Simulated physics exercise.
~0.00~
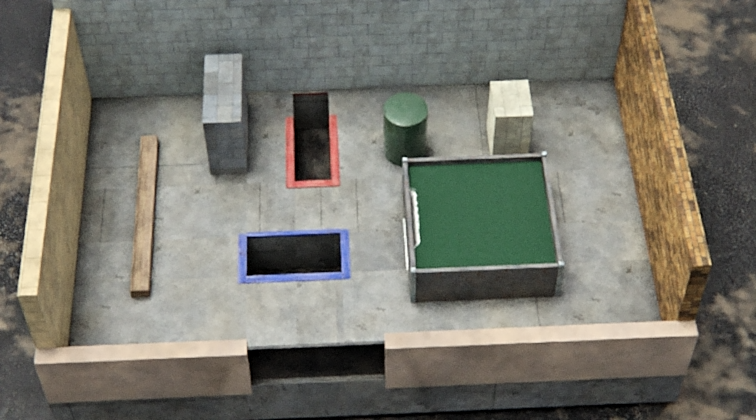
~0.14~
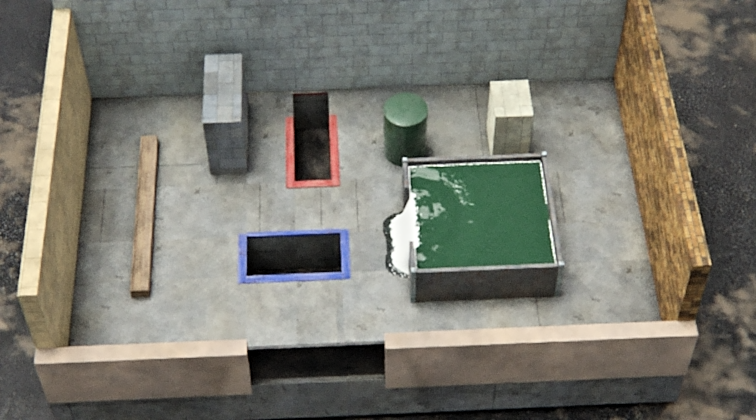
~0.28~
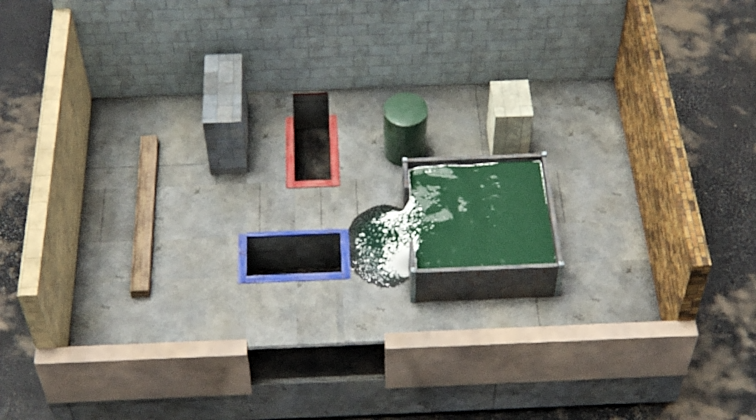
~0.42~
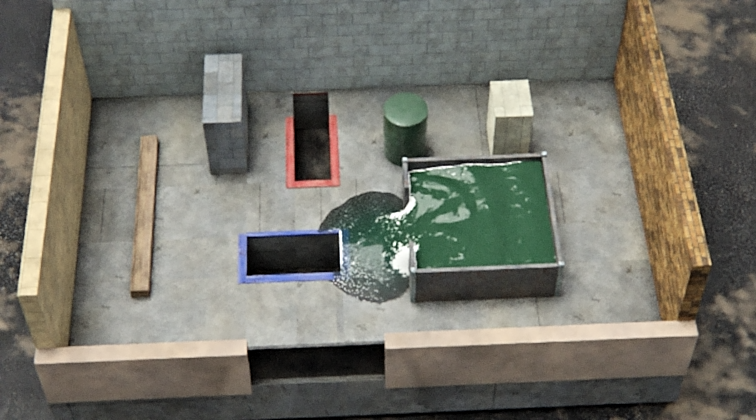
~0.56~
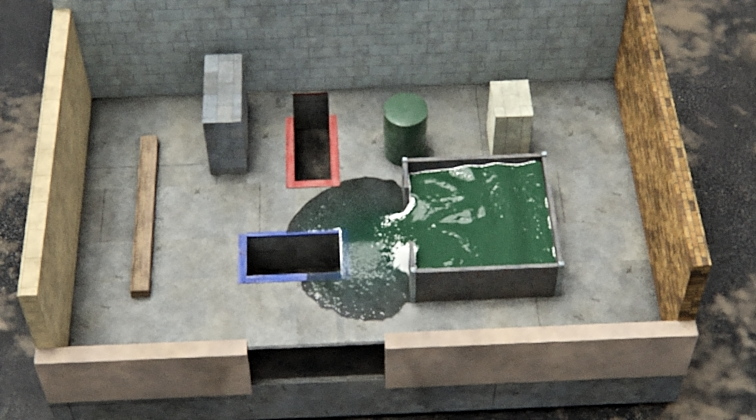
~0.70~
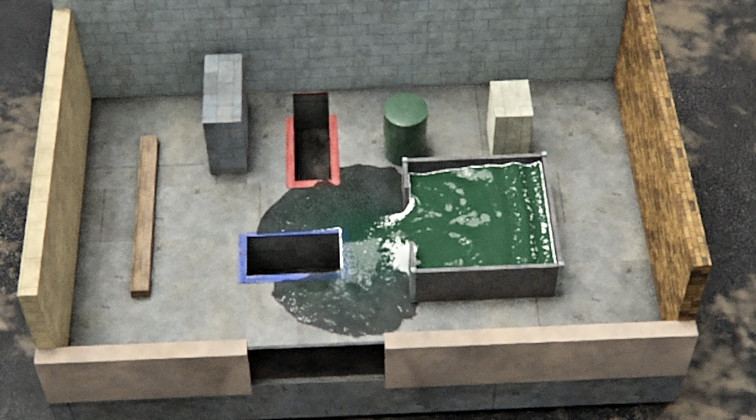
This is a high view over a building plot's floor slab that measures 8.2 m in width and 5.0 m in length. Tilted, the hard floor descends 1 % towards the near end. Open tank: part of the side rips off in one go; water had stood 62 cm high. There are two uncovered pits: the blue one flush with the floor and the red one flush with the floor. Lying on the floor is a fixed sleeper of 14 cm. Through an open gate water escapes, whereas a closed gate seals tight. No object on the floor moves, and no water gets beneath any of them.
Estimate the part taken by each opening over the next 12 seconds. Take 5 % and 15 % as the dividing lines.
Shares: Gate - not even 5 %; blue pit - over 15 %; red pit - between 5 and 15 %.
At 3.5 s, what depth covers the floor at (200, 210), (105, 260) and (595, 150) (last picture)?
Around 2 cm, 0 cm and 0 cm, in the order given.
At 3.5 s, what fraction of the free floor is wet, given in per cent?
About 35 per cent.
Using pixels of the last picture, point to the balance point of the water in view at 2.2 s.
Near (428, 246).
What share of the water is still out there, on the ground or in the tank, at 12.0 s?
Remaining: Roughly 44 %.
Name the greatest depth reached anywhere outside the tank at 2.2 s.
It tops out at some 22 cm.
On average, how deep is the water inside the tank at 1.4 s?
It averages close to 44 cm.
After 1.4 s water covers 25 % of the floor and is deepest (30 cm) near (393, 245); gone so far, the gate 0 %, the blue pit 11 %, the red pit 1 %.
After 2.2 s water covers 30 % of the floor and is deepest (22 cm) near (393, 245); gone so far, the gate 0 %, the blue pit 18 %, the red pit 2 %.
After 3.5 s water covers 35 % of the floor and is deepest (18 cm) near (393, 245); gone so far, the gate 0 %, the blue pit 25 %, the red pit 4 %.
After 7.0 s water covers 50 % of the floor and is deepest (10 cm) near (393, 245); gone so far, the gate 0 %, the blue pit 37 %, the red pit 8 %.
After 12.0 s water covers 55 % of the floor and is deepest (7 cm) near (76, 278); gone so far, the gate 0 %, the blue pit 46 %, the red pit 11 %.
